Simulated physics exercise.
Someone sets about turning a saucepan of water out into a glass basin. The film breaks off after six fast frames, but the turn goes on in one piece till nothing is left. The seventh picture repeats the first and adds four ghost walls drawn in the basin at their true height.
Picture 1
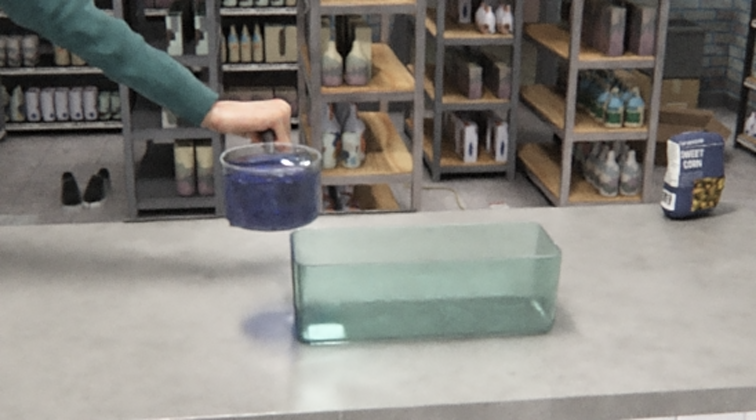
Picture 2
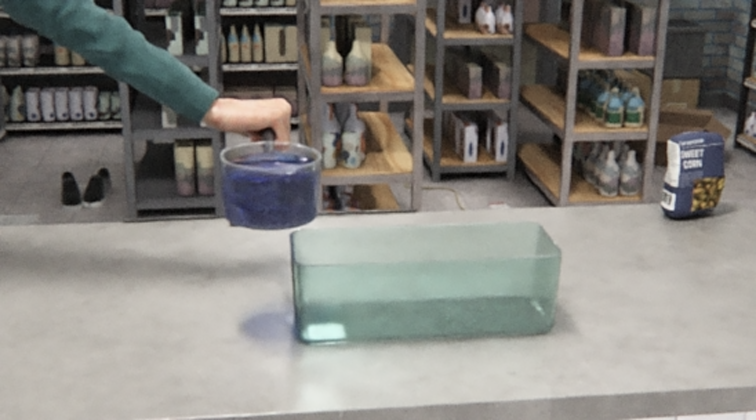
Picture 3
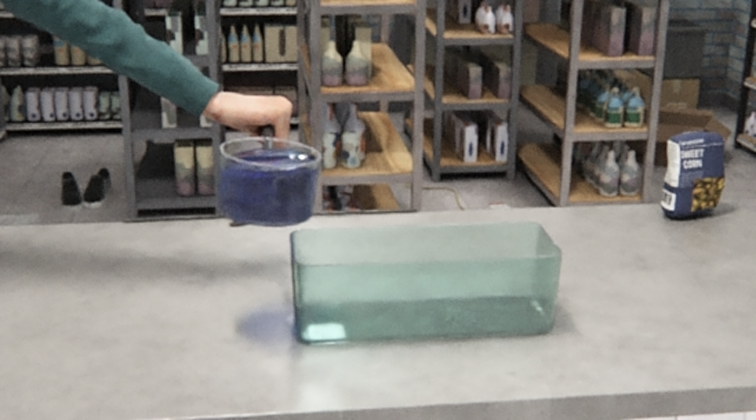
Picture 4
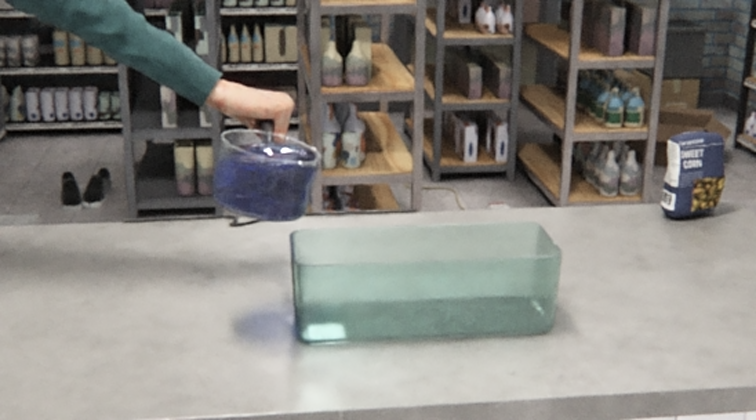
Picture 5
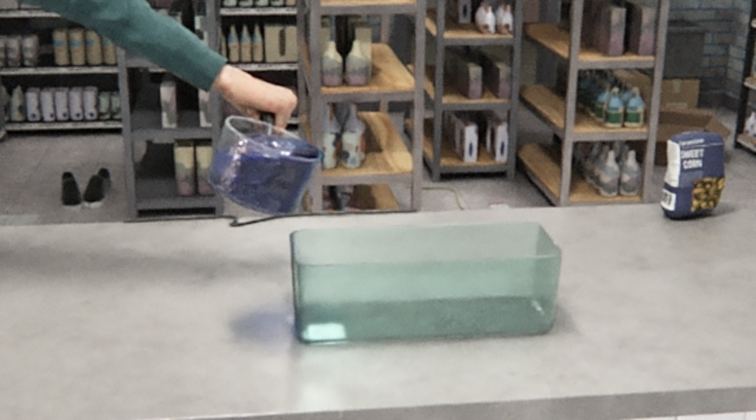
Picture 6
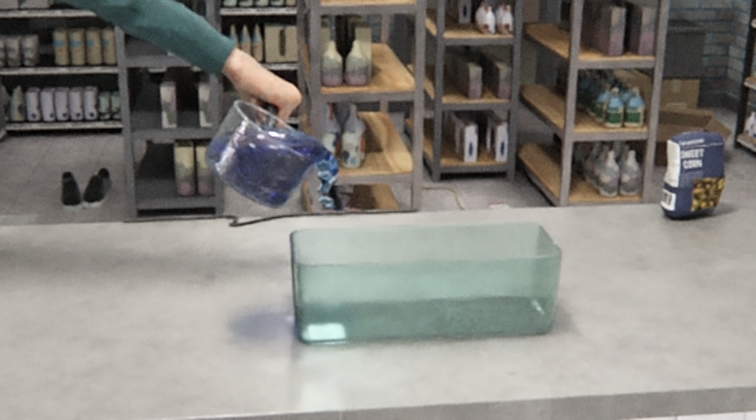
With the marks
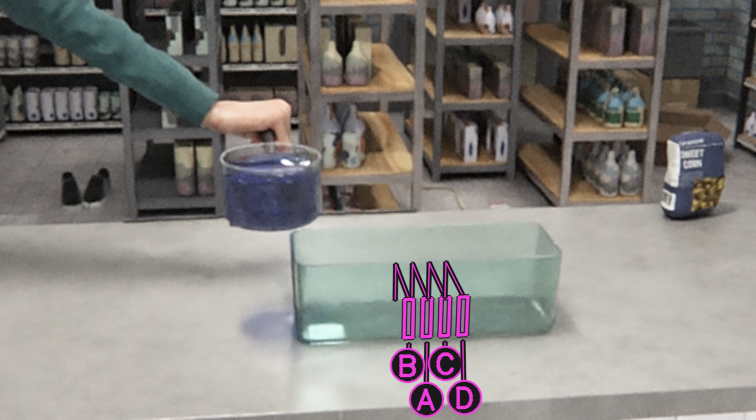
At a gray counter, a hand tilts a clear pan until blue water crosses its lip.
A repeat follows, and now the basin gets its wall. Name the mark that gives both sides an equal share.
B.
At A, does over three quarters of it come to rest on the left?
Yes, it does.
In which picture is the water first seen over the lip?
Picture 5.
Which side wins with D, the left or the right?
The left one.
On the marked copy, A at (427, 343); B at (408, 343); C at (444, 342); D at (462, 341).
If A is chosen, about 89 % ends left of the wall and 9 % right of it.
If B is chosen, about 51 % ends left of the wall and 48 % right of it.
If C is chosen, about 96 % ends left of the wall and 3 % right of it.
If D is chosen, about 94 % ends left of the wall and 5 % right of it.
